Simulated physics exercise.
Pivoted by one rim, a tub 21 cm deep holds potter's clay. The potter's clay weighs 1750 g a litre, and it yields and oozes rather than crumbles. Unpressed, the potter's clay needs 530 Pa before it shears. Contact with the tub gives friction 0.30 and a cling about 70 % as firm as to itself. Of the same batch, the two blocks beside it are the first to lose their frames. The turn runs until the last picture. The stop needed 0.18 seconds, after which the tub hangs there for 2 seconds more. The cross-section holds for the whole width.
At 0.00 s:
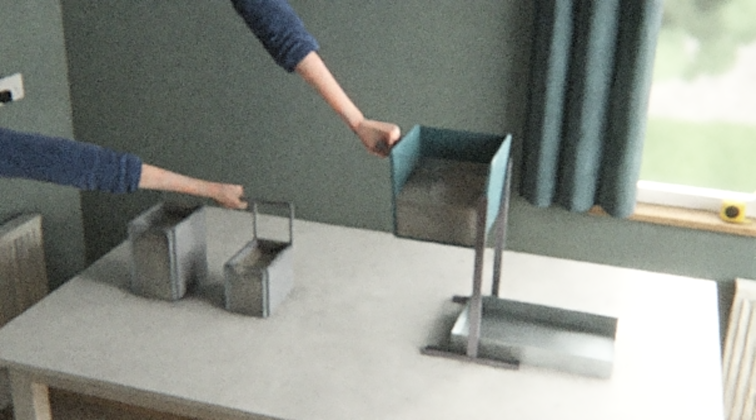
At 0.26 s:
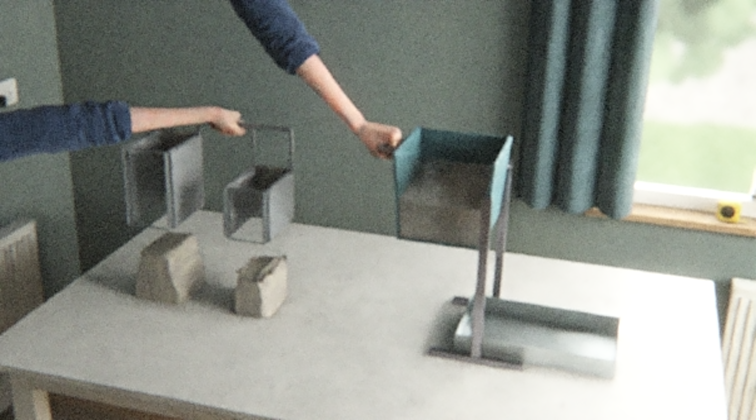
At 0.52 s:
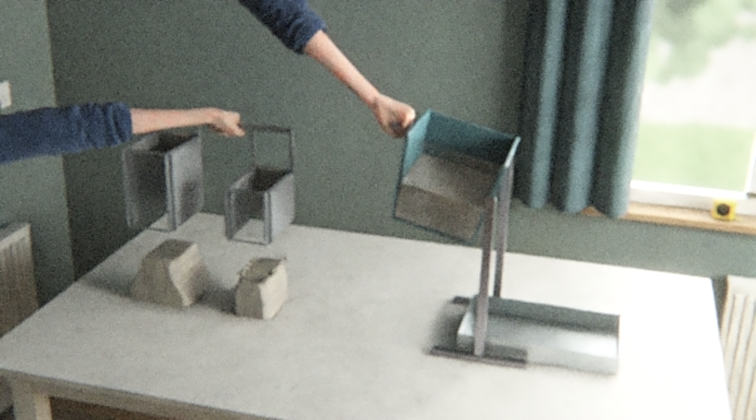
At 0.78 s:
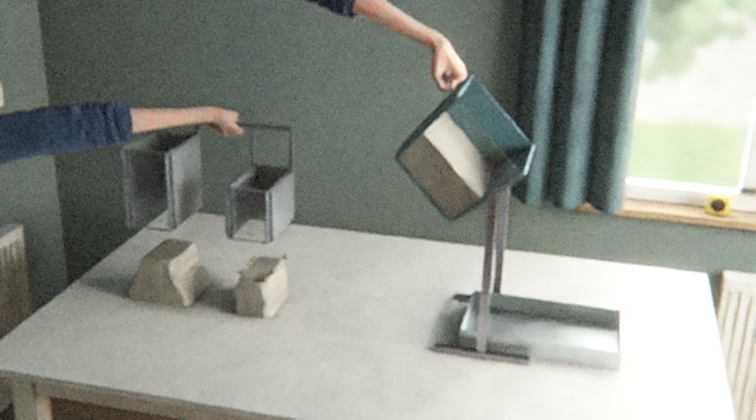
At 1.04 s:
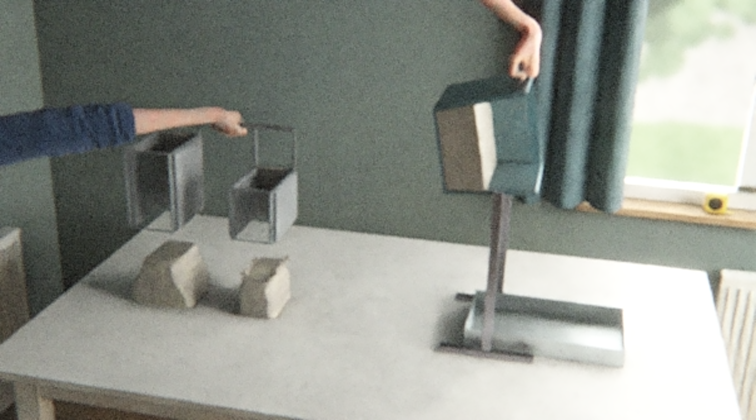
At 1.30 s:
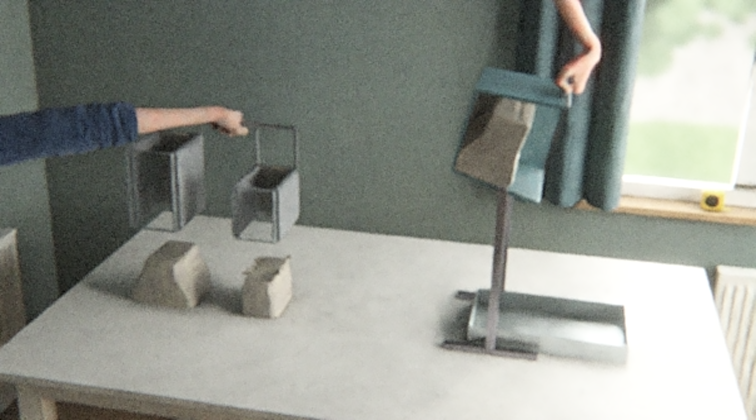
A hand swung a teal tub of clay up and over on its stand until it hung on its side, the clay sagging inside, after another hand lifted two metal molds off grayish blocks, the left one slumping slightly.
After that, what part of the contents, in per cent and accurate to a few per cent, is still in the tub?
The part still in the tub is near 45 out of 100.
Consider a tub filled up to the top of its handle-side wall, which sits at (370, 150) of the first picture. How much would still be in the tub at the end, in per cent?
Then near 40 % stays in the tub.
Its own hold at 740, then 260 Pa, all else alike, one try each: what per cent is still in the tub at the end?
50 in a hundred, followed by 40 in a hundred.
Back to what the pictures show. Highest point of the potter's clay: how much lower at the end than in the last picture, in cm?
Roughly 9 cm.
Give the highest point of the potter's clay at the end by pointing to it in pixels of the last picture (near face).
Around (490, 152).
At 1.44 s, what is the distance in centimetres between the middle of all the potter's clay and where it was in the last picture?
Something like 7 cm, give or take.
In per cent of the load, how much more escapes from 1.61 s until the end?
About 10 percent.
After 1.44 s, the tub is at 102 degrees and holds 96 %.
After 1.61 s, the tub is at 102 degrees and holds 54 %.
After 1.78 s, the tub is at 102 degrees and holds 45 %.
After 1.95 s, the tub is at 102 degrees and holds 45 %.
After 3.30 s, the tub is at 102 degrees and holds 45 %.
